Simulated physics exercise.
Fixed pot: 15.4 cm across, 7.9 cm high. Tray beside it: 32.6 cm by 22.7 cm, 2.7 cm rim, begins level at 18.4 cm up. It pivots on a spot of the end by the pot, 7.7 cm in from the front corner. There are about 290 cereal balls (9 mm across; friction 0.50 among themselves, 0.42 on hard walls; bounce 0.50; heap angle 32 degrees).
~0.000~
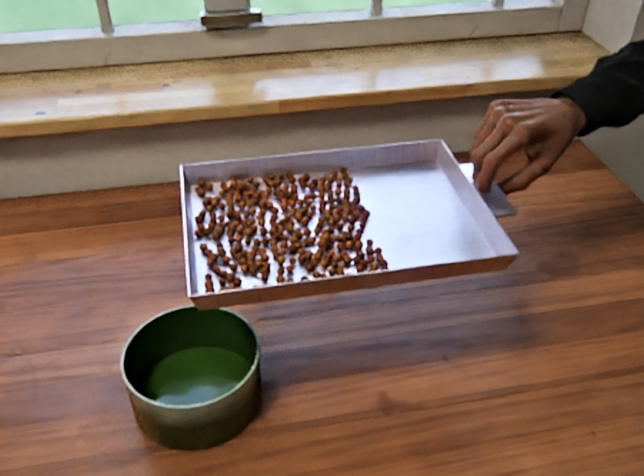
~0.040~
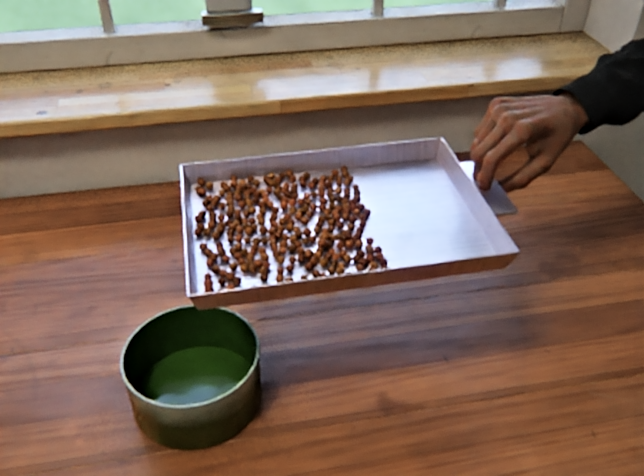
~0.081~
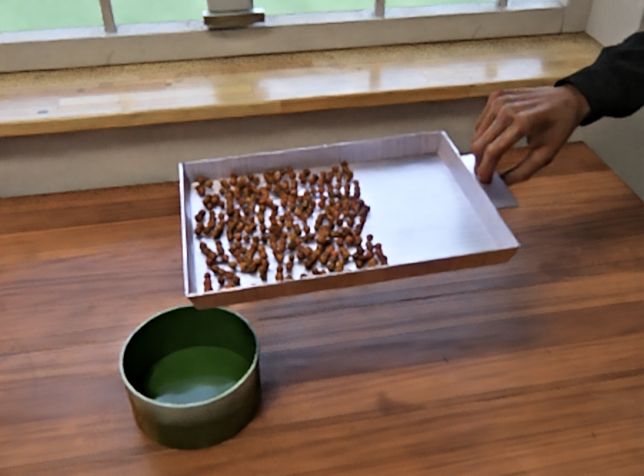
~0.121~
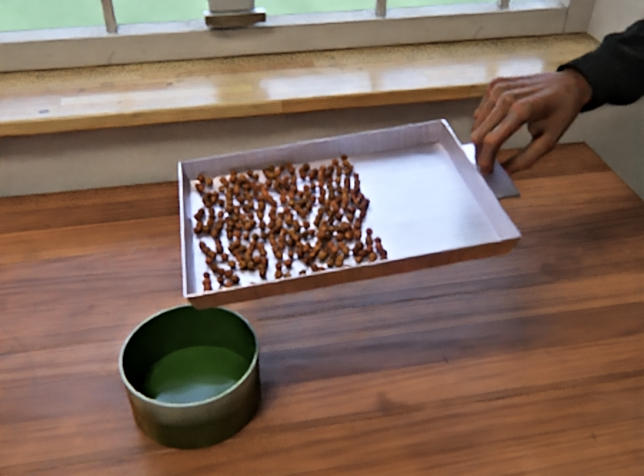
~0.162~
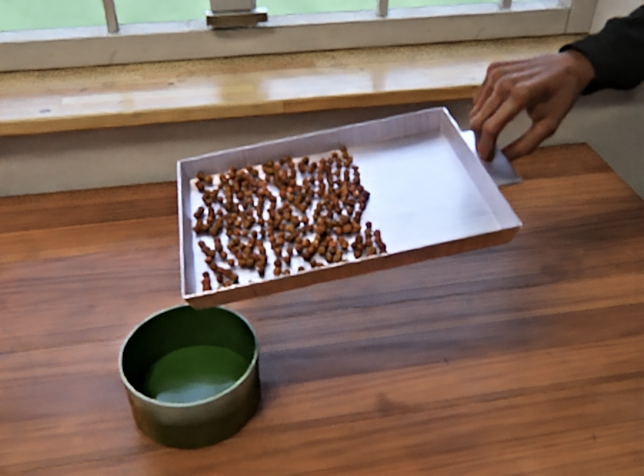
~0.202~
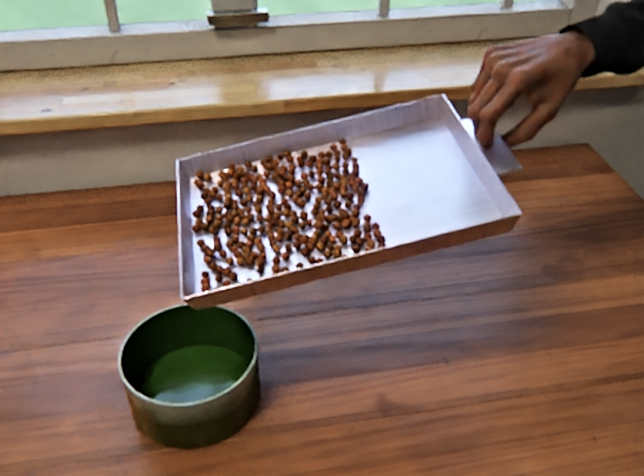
The video shows a hand holding a shallow white tray of small brown balls above a wooden table, beside a green pot. The hand gradually raises the tray's right end, tilting it toward the left while the balls stay clustered.
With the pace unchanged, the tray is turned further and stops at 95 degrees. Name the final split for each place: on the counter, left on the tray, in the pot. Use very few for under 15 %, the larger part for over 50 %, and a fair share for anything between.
Counter: A fair share, left on the tray: Very few, pot: The larger part.
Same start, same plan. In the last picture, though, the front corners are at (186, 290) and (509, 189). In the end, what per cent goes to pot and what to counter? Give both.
Pot 45; counter 55.
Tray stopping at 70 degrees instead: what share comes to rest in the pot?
Then about 0 per cent.
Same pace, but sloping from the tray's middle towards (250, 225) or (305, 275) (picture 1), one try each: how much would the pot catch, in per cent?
That would be close to 25 per cent and then close to 70 per cent.
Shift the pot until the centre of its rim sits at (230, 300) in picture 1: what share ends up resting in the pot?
I'd put it at around 0 per cent.
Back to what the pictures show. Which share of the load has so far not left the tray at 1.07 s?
About 100 per cent.
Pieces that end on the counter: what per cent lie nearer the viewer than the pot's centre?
About 20 per cent.
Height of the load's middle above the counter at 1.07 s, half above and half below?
Some 24 cm.
Then, at 0.72 s, tilt 50 degrees; the tray holds 100 %, the pot 0 %.
Then, at 1.07 s, tilt 77 degrees; the tray holds 100 %, the pot 0 %.
Then, at 1.51 s, tilt 95 degrees; the tray holds 25 %, the pot 15 %.
At rest (2.4 s), counter 35 %, tray 0 %, pot 65 %.
